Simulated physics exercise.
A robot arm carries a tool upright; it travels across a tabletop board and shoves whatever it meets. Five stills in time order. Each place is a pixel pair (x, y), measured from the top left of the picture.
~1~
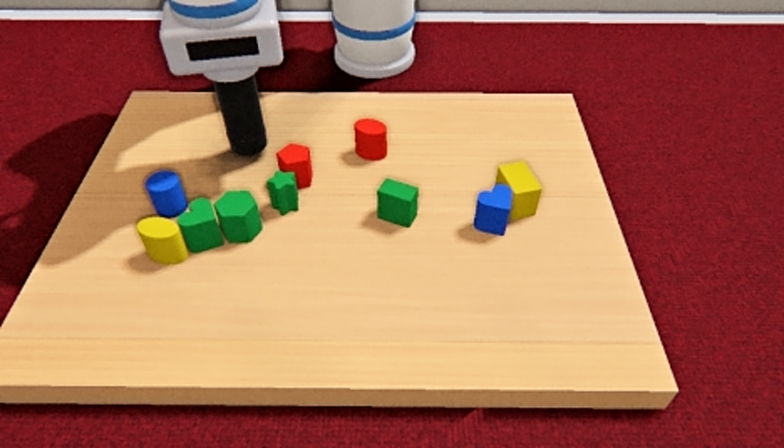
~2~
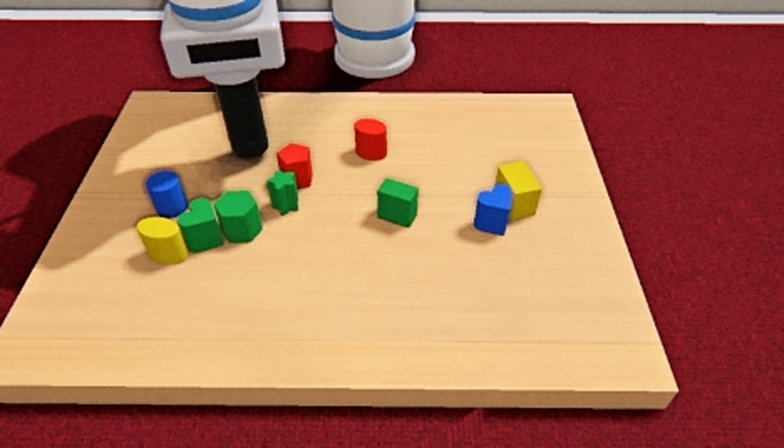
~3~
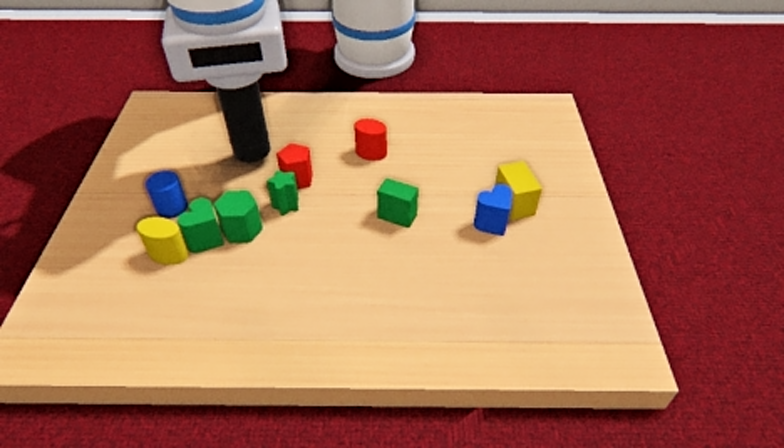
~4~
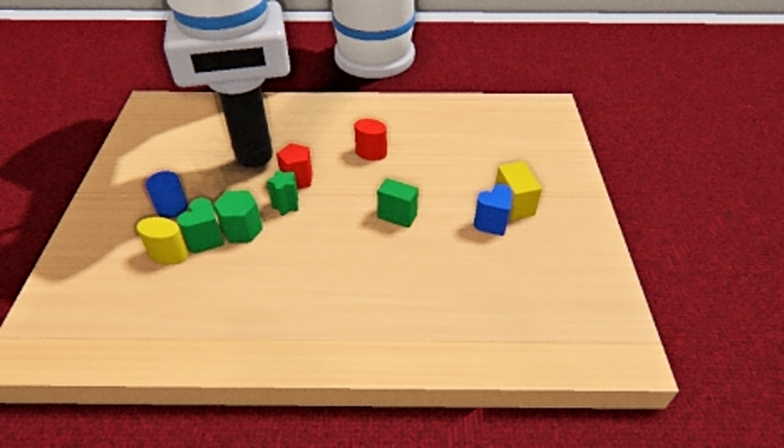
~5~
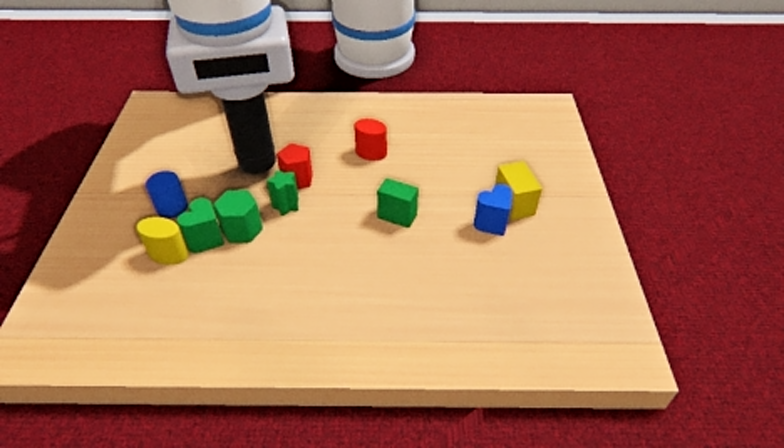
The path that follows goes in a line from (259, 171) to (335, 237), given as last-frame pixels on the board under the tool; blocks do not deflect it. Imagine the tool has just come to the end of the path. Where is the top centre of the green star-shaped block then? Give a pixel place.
By then it is at (301, 225).
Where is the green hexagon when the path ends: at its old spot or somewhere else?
The result: It stays put.
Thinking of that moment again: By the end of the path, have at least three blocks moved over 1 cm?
It seems not.
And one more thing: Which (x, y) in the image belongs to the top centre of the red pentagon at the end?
The middle of its upper face should be somewhere near (319, 158).
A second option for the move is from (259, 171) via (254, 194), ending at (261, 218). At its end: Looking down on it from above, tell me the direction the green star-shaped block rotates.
My answer: Anticlockwise.
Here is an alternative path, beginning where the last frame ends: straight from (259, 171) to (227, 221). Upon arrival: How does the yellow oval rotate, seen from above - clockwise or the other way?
Twists clockwise.
The first path, step by step. One third of the way, tool (282, 183); green star-shaped block (287, 186); red pentagon (313, 157), turned 60° anticlockwise.
Two thirds of the way, tool (307, 205); green star-shaped block (298, 210), turned 65° clockwise; red pentagon (319, 158), turned 75° anticlockwise.
At the end, tool (334, 229); green hexagon in place; green star-shaped block (301, 225), turned 115° clockwise; red pentagon (319, 158), turned 75° anticlockwise.
